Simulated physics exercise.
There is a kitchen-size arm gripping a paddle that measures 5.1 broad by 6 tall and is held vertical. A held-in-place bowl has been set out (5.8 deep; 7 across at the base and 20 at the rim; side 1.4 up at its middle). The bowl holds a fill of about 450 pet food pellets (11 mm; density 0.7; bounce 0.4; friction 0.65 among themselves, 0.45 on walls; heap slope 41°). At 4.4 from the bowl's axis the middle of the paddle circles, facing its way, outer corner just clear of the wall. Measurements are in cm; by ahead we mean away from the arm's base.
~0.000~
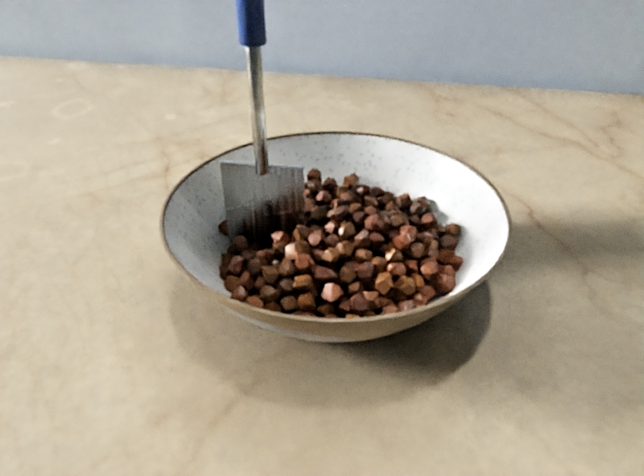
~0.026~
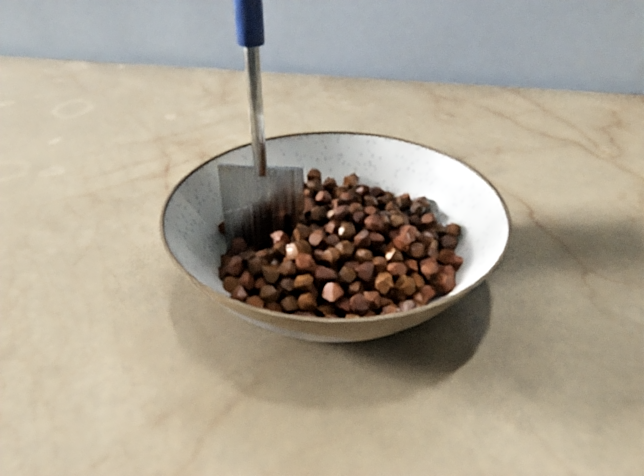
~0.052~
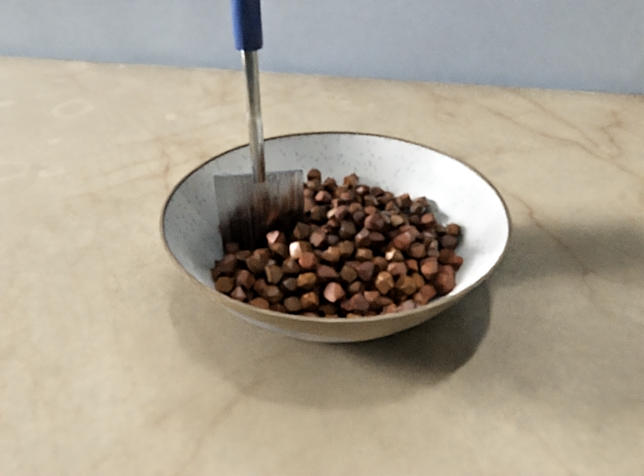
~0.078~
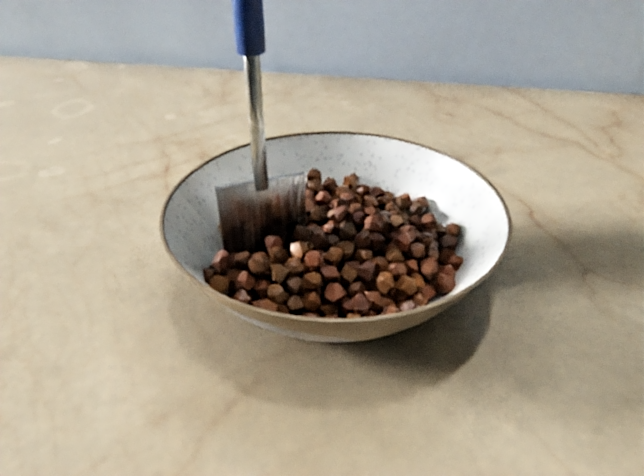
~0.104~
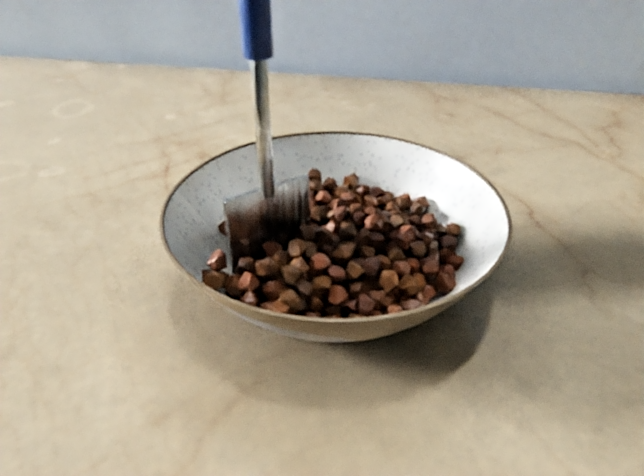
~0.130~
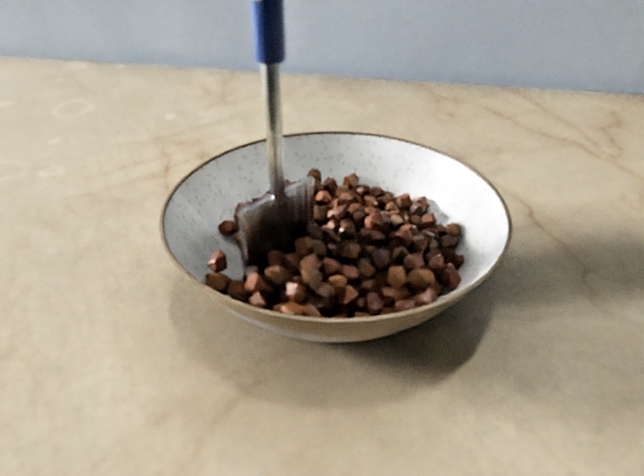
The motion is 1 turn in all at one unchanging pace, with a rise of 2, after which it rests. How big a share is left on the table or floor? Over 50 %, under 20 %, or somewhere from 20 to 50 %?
Under 20 %.
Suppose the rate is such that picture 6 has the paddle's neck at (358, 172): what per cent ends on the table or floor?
About 30 per cent.
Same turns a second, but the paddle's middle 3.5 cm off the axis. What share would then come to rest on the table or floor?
Then about 5 %.
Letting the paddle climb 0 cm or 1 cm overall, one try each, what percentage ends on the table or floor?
I'd reckon around 20 and 15 per cent.
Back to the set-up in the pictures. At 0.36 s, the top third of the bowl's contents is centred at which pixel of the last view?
I'd put its middle near (429, 212).
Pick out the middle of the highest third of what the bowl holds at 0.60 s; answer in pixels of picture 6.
Near (302, 179).
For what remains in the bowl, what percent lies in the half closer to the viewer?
It comes to near 50 percent.
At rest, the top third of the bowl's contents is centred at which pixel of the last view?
Estimated centre: (293, 227).
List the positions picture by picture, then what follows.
In the first frame, paddle neck at (260, 141), 0° round; upper third of the load around (339, 232), from x 230 to 455, top at y 175; 454 in the bowl.
In the second frame, paddle neck at (258, 143), 4° round; upper third of the load around (337, 232), from x 225 to 455, top at y 175.
In the third frame, paddle neck at (257, 149), 16° round; upper third of the load around (334, 237), from x 220 to 455, top at y 175.
In the fourth frame, paddle neck at (259, 156), 29° round; upper third of the load around (333, 239), from x 215 to 455, top at y 175.
In the fifth frame, paddle neck at (265, 162), 42° round; upper third of the load around (333, 242), from x 215 to 455, top at y 175.
In the sixth frame, paddle neck at (276, 168), 55° round; upper third of the load around (335, 251), from x 215 to 455, top at y 175; 454 in the bowl.
By 0.36 s, 173° round, highest piece 8 above the table; 444 in the bowl, 3 on the table or floor, 7 in flight or on the tool.
By 0.60 s, 291° round, highest piece 8 above the table; 421 in the bowl, 28 on the table or floor, 5 in flight or on the tool.
By 0.91 s, 0° round, highest piece 7 above the table; 410 in the bowl, 44 on the table or floor.
By 1.61 s, 0° round, highest piece 7 above the table; 410 in the bowl, 44 on the table or floor.
Final count, 410 in the bowl, 44 on the table or floor. That is 10 % on the table or floor.
